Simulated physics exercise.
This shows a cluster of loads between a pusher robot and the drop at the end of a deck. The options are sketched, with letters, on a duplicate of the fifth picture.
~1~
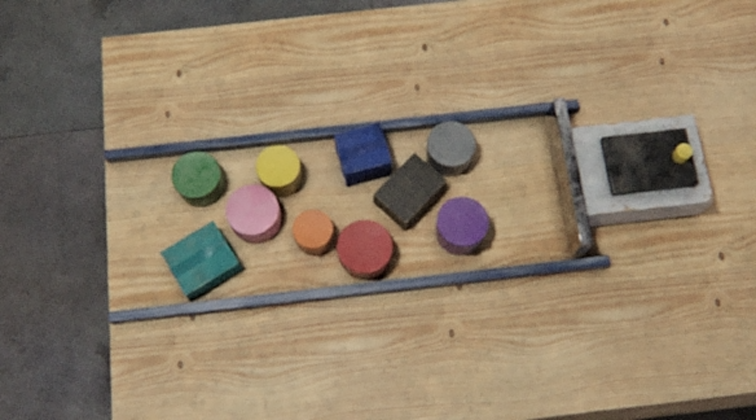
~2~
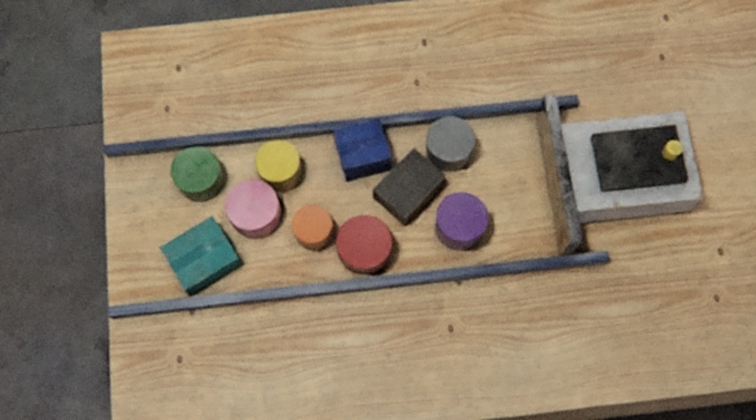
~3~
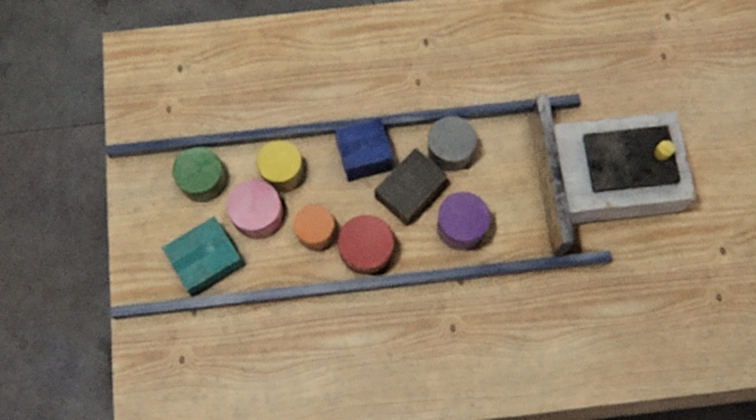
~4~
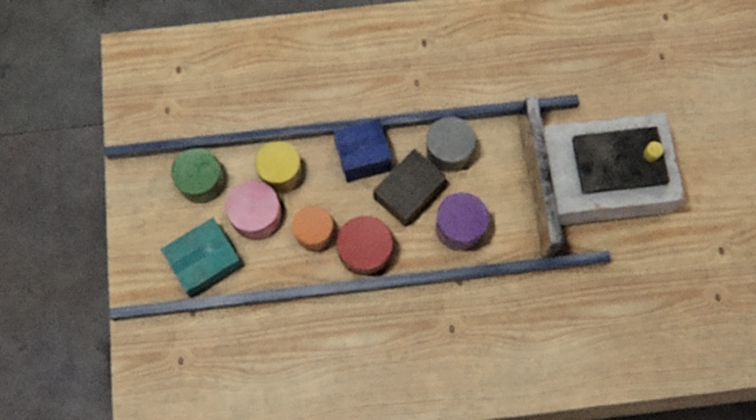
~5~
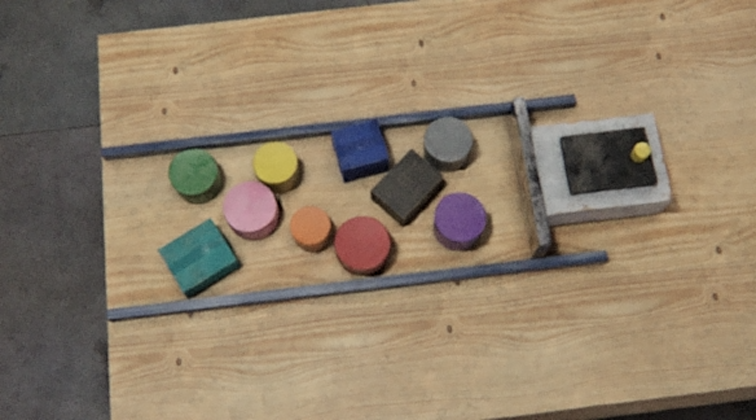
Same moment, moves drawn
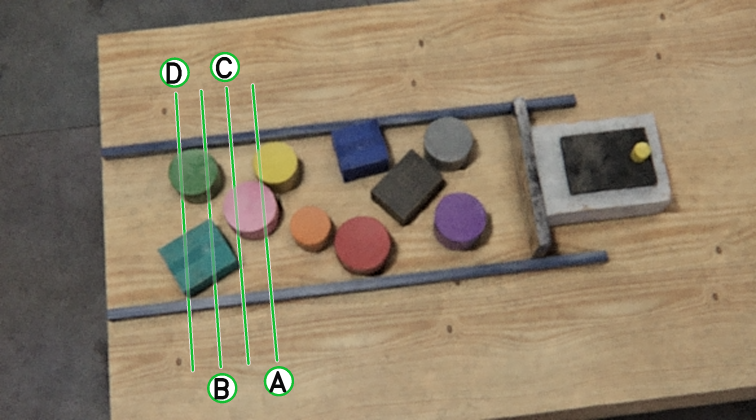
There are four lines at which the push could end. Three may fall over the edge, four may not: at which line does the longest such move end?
At C, and not beyond.
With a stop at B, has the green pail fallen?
Yes.
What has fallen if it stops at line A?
The green pail goes over.
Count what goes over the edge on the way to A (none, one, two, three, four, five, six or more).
One.
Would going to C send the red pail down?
No.
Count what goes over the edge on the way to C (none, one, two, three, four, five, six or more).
In all, three.
On the marked copy, A at (264, 216); B at (211, 223); C at (237, 219); D at (184, 226).
Following C. Soon after the start, robot (497, 173); blue box (341, 149); grey pail (388, 145).
Later, robot (390, 185); green pail (147, 173); turquoise box (164, 266).
In the end, robot (307, 195); green pail over the edge; pink canister over the edge; three fallen.
As for the rest, A is within the limit but short; B drops four; D drops five.
